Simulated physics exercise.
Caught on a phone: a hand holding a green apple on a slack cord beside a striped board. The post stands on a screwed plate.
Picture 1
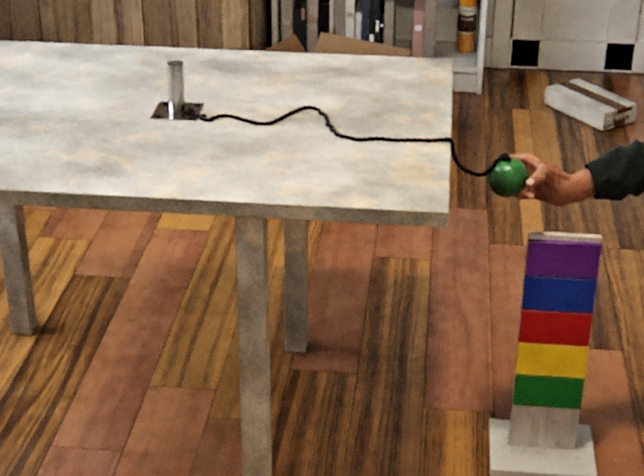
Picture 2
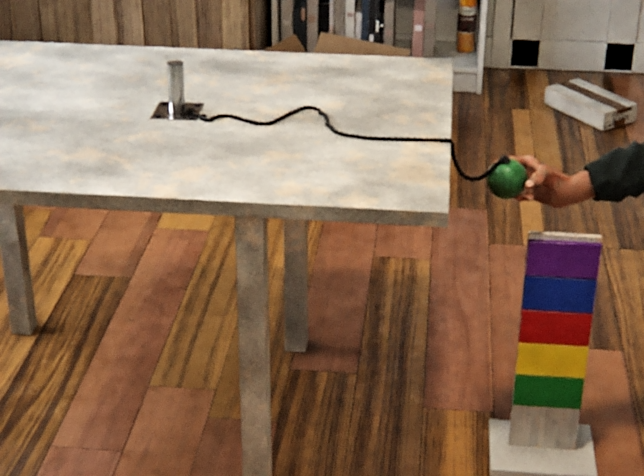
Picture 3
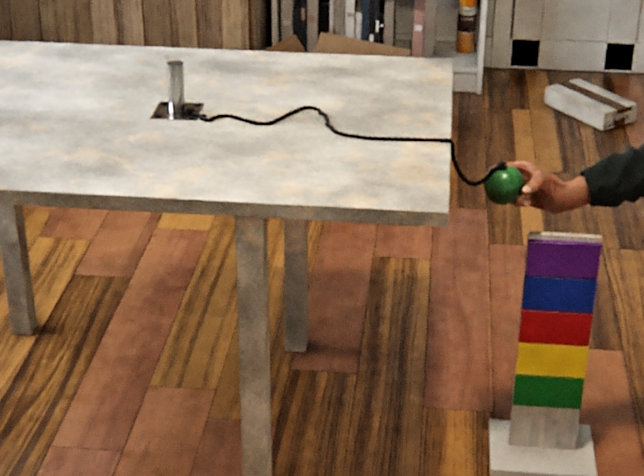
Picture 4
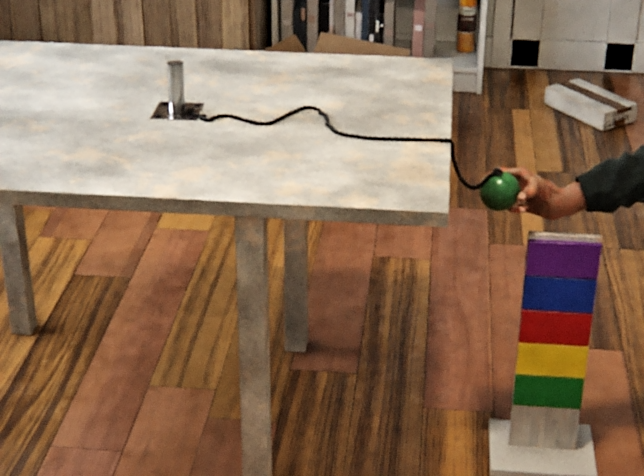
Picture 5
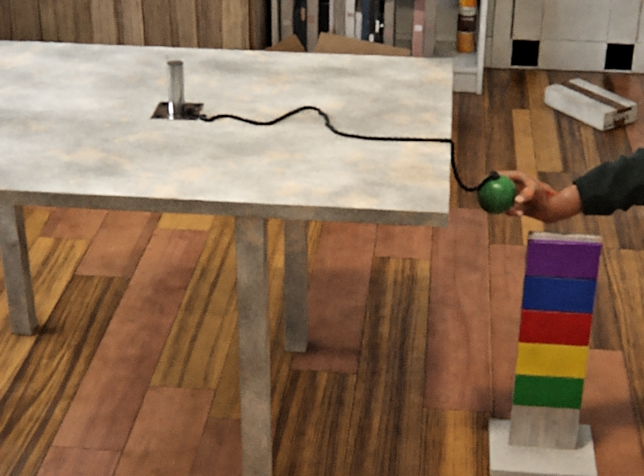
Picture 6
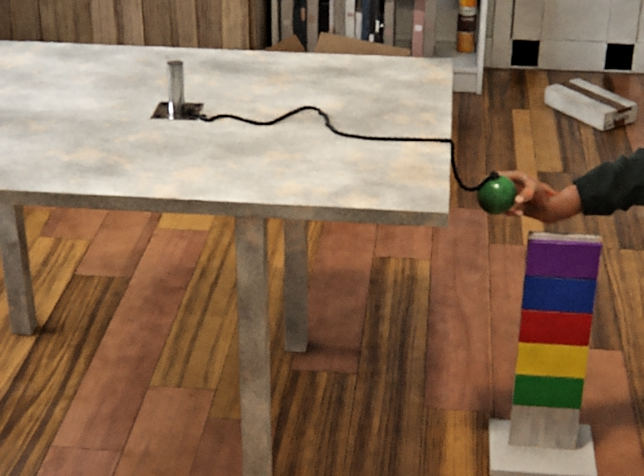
A hand holding a green ball on a slack black cord beside a striped board, easing it slightly down and left.
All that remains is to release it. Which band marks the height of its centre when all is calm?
The cord holds its middle at red.
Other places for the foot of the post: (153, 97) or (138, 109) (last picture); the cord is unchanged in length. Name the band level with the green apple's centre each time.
Taking them in turn: Blue; blue.
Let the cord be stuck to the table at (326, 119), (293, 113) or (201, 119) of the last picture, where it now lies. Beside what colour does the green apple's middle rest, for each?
One after the other, purple; blue; red.
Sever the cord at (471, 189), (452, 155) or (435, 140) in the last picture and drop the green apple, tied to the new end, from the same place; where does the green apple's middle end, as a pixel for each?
In that order: (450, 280), (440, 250) and (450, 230).
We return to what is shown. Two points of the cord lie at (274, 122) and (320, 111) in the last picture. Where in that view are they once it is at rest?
Near (308, 121) and (373, 126).
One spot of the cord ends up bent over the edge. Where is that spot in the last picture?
That spot is around (353, 137).
A little later, apple near (433, 288); level with blue.
Next, apple near (453, 315); level with red.
When it is over, apple near (446, 317); level with red. At red.
